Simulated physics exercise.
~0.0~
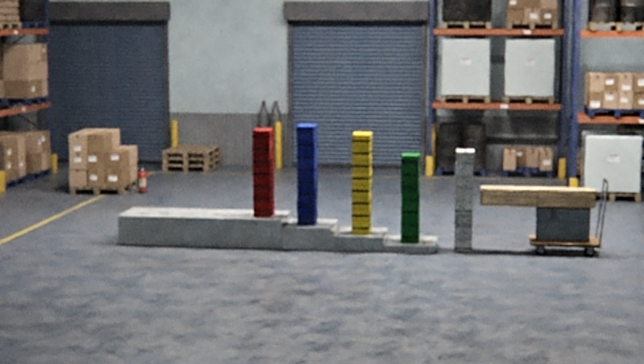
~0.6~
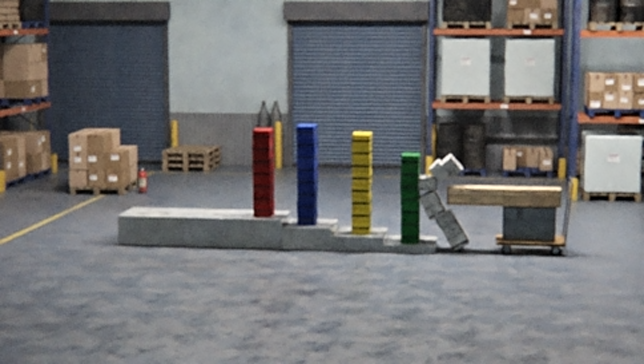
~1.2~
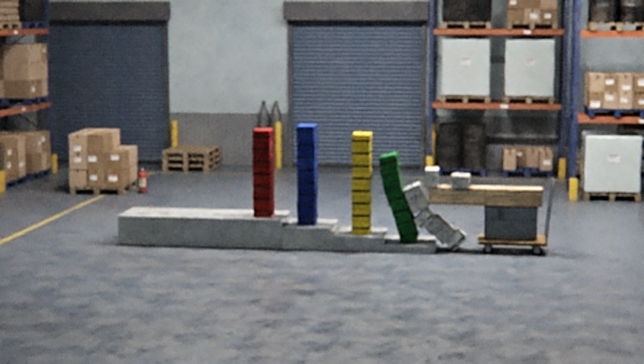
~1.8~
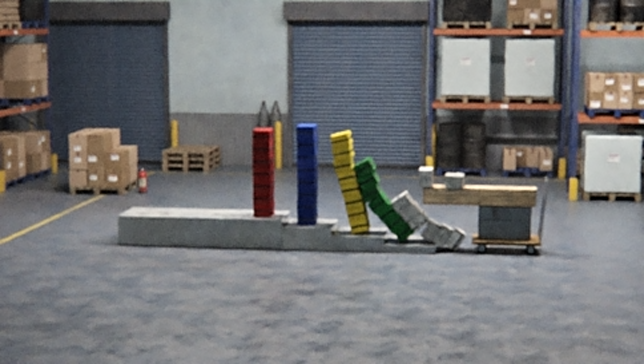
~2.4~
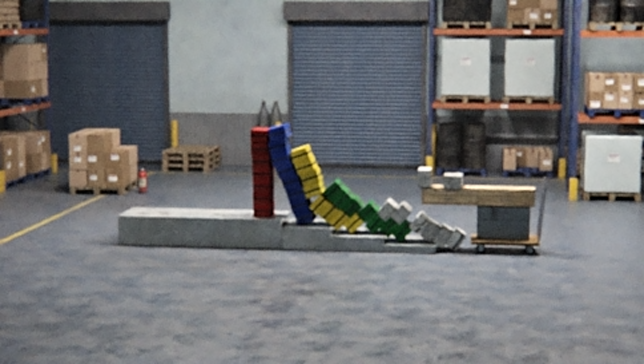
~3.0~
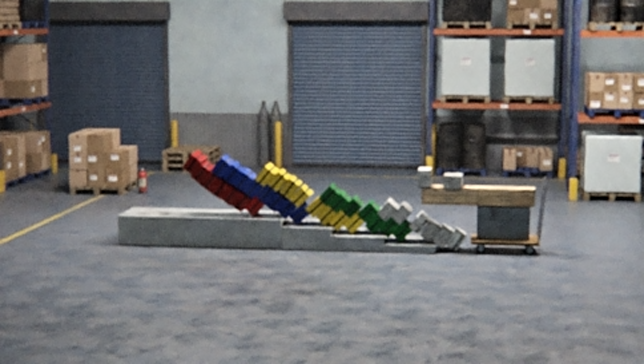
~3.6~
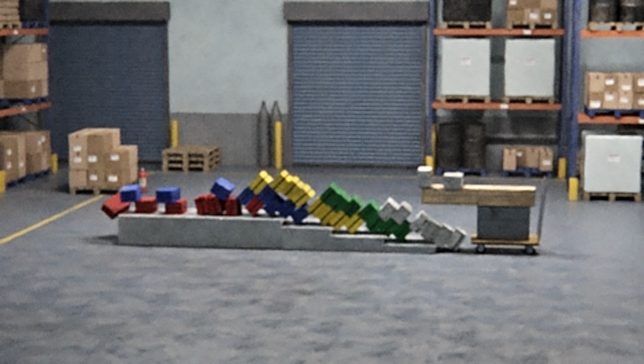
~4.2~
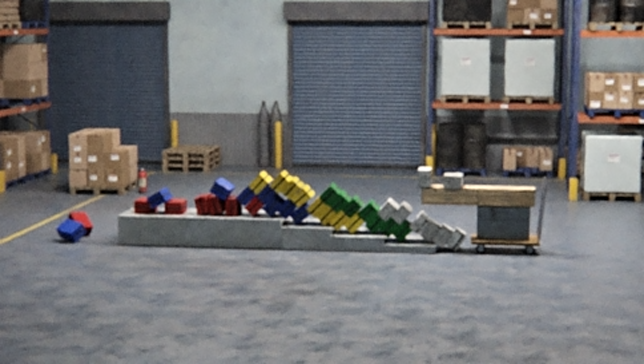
In a warehouse with shuttered doors and loaded racks, single columns of red, blue, yellow, green and pale parcels stand on low grey steps rising to the left. A trolley carrying a long plank-like load rolls in from the right and knocks into the pale column, which buckles, dropping a couple of pieces onto the load. The pale pile slumps against the green one, which leans left into the yellow, and the trolley stops. Yellow tips into blue, and blue pushes over red. The columns end toppled in a slanting row, with red and blue parcels scattered leftward, two on the floor.
